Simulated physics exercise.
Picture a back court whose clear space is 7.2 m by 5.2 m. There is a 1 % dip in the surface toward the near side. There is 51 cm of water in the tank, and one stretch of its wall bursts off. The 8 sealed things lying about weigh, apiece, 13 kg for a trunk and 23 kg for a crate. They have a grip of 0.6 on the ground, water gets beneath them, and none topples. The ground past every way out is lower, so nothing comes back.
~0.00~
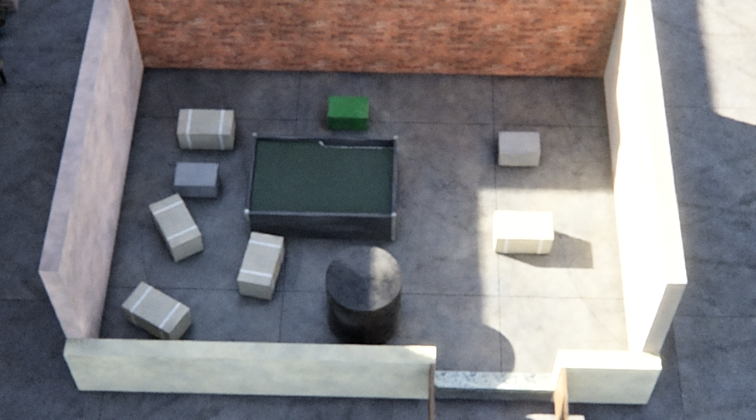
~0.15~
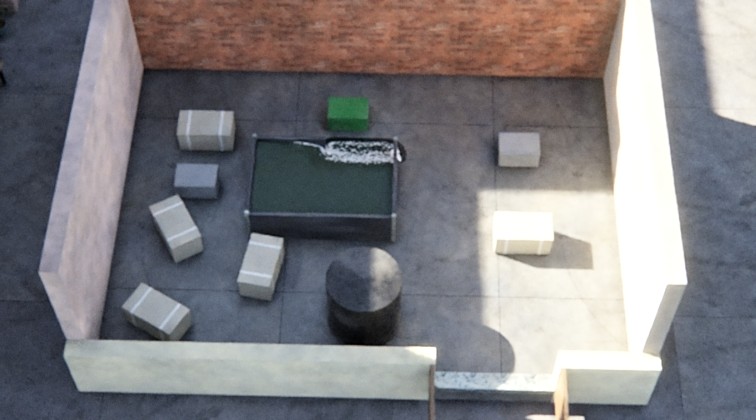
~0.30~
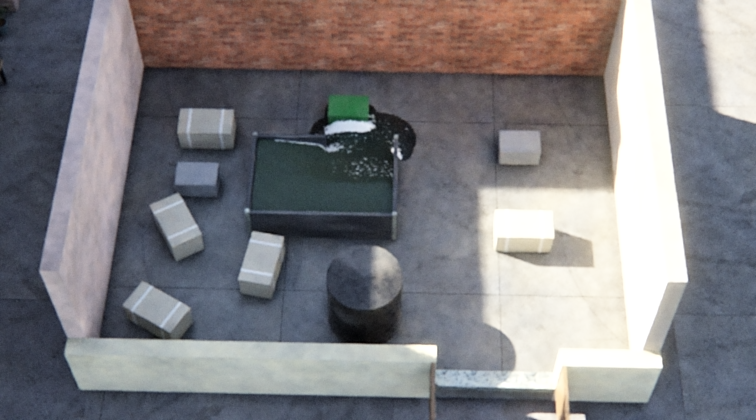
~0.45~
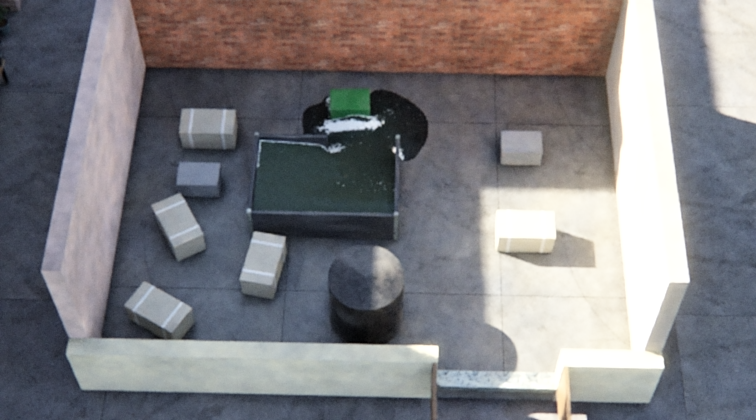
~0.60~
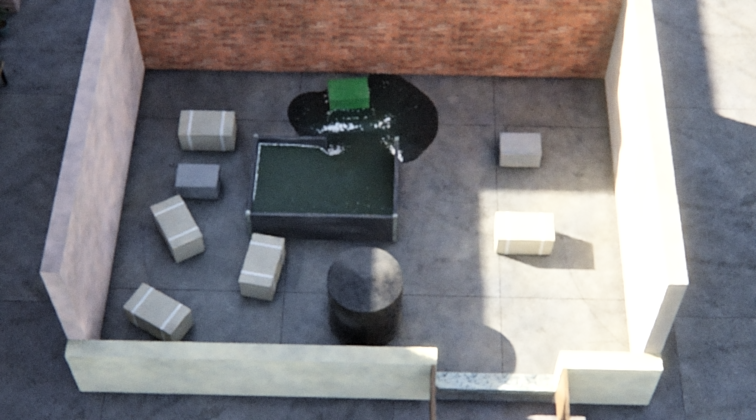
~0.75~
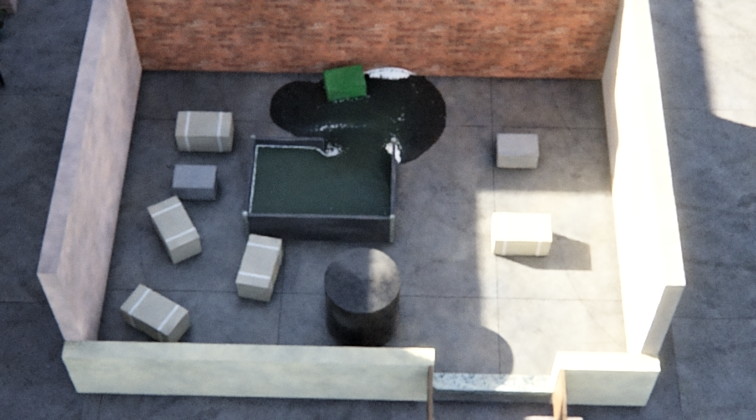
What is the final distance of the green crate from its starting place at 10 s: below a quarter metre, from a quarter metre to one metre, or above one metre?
Distance: Long.
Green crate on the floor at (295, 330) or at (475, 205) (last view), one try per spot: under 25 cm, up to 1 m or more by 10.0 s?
Outcomes in order: It sits still; it sits still.
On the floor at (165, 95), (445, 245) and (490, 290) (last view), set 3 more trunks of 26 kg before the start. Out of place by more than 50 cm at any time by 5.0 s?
Lab note - in order: Above threshold / below threshold / below threshold.
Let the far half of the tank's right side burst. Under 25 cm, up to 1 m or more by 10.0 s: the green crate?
Well, the green crate basically stays there then.
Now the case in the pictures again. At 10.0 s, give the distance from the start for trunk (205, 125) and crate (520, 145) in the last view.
The first ends 50 cm from its start, the second 0 cm.
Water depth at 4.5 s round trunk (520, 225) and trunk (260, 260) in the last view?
About 2 and 0 cm.
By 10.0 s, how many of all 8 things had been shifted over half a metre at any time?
The answer here is 1.
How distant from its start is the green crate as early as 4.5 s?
Around 200 centimetres.
After 2.0 s the green crate is near (331, 69), 0.8 m from its start, afloat; 0 of 8 are out; 1 afloat.
After 4.5 s the green crate is near (216, 90), 2.0 m from its start, aground; 0 of 8 are out; 0 afloat.
After 7.0 s the green crate is near (216, 90), 2.0 m from its start, aground; 0 of 8 are out; 1 afloat.
After 10.0 s the green crate is near (216, 90), 2.0 m from its start, aground; 0 of 8 are out; 2 afloat.
